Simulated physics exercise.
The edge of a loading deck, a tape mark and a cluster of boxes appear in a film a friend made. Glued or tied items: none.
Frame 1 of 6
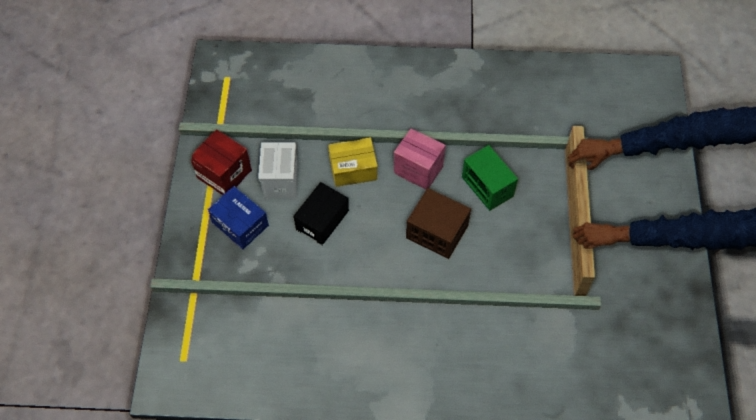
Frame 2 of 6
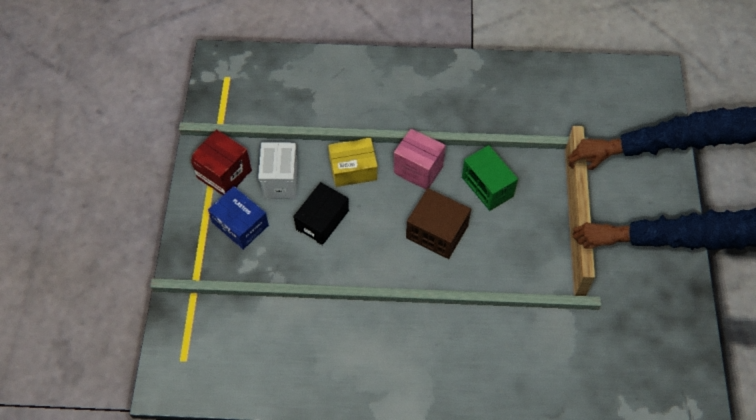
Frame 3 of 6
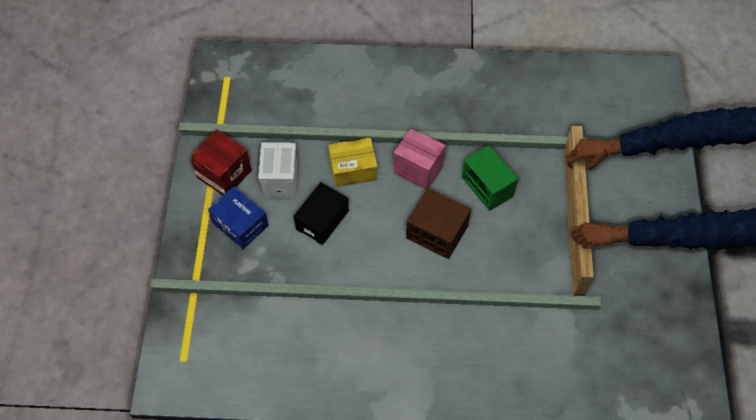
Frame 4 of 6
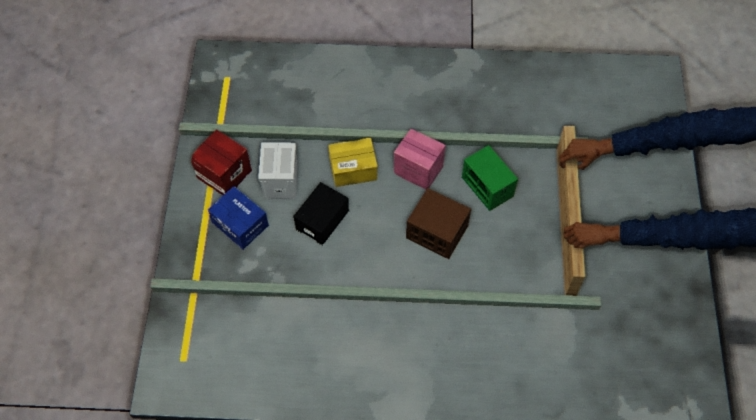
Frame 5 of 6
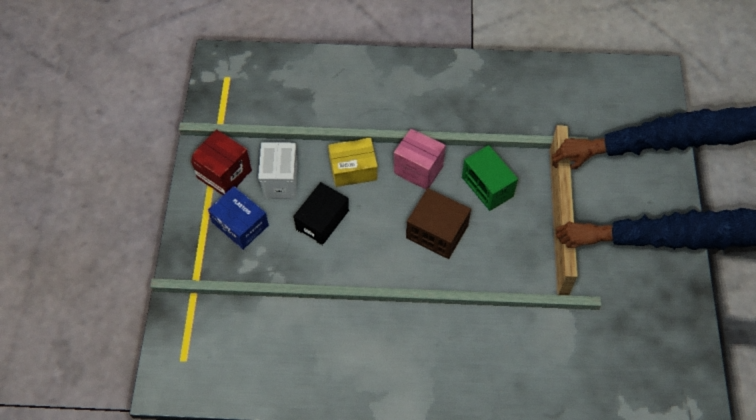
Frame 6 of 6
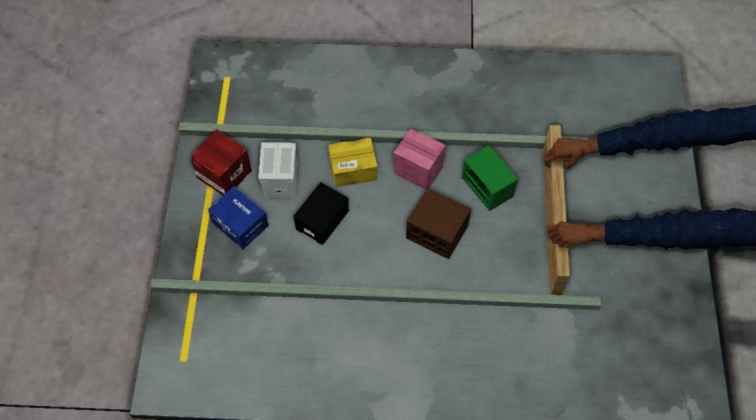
Two hands in dark blue sleeves reach in from the right and grip an upright wooden plank on a grey, worn deck, seen from above. Between two pale green rails lie eight boxes: red, blue, white and black toward the left near a yellow tape line, then yellow, pink, brown and green. The hands slide the plank slowly a short way left, while the boxes and camera stay still.
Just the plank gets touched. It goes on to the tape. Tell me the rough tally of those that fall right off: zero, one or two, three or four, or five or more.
The drop count passes four.
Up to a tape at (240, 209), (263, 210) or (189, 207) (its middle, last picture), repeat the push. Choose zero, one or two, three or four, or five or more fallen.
Result per tape, in order - three or four / three to four / more than four.
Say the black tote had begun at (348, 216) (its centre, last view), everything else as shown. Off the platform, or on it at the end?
Placed there, the black tote ends up below.
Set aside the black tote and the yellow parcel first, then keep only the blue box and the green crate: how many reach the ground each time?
In the first try 4, in the other 4.
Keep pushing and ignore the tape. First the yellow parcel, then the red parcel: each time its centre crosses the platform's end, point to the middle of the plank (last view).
Near (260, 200), then near (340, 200).
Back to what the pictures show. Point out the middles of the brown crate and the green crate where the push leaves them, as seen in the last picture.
Brown crate: About (176, 224); green crate: About (196, 159).
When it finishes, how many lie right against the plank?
Number: 2.
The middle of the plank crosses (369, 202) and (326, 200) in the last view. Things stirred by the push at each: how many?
7, then 8.
Soon after, none off yet; red parcel at rest near (221, 163); blue box at rest near (239, 218); white tote at rest near (279, 172).
At rest, the number that fall off is five or more; fallen, pink box, yellow parcel, black tote, white tote, blue box and red parcel.
